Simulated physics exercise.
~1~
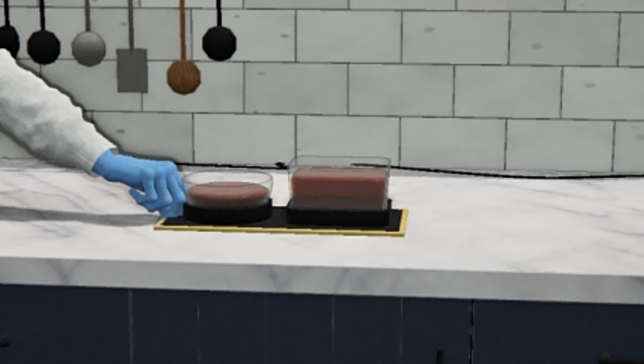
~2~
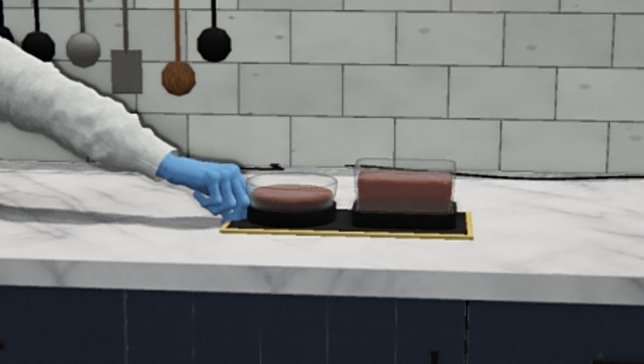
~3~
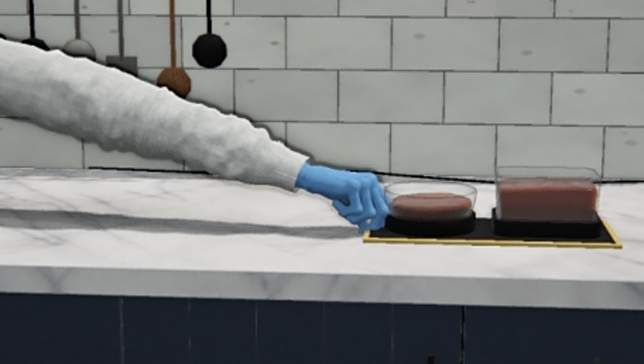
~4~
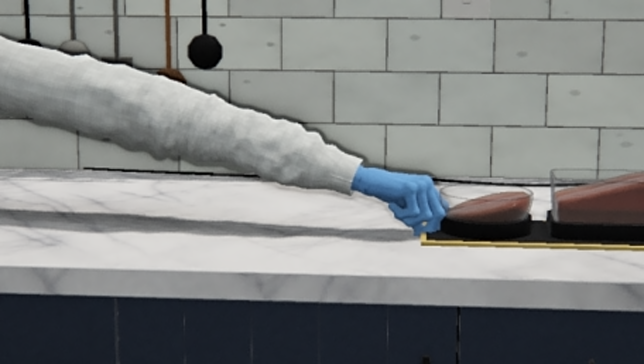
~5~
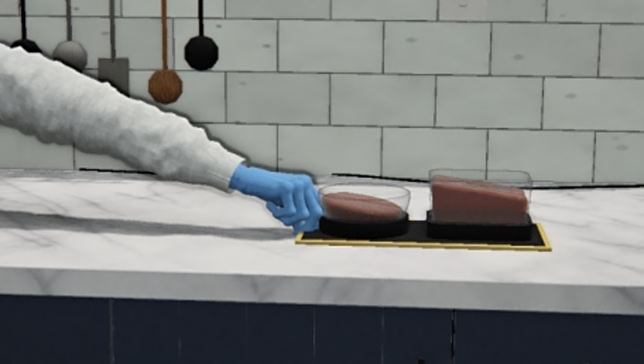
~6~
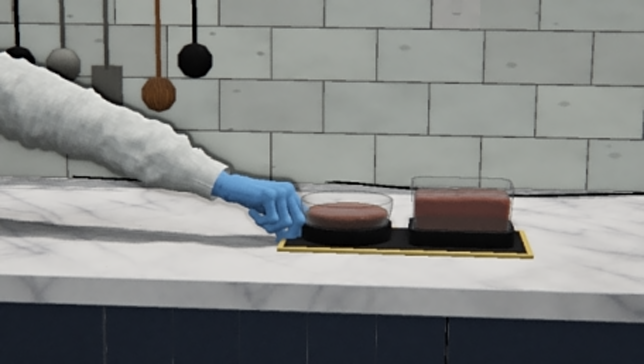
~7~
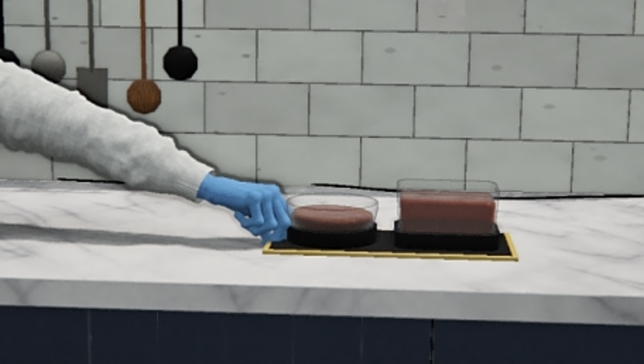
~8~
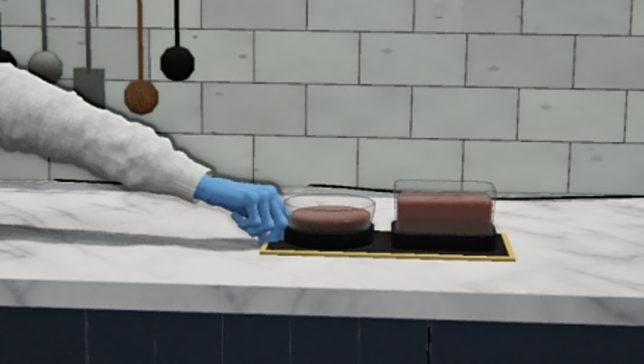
On a marble counter, a gloved hand slides a tray of two open containers right, then back left to rest.
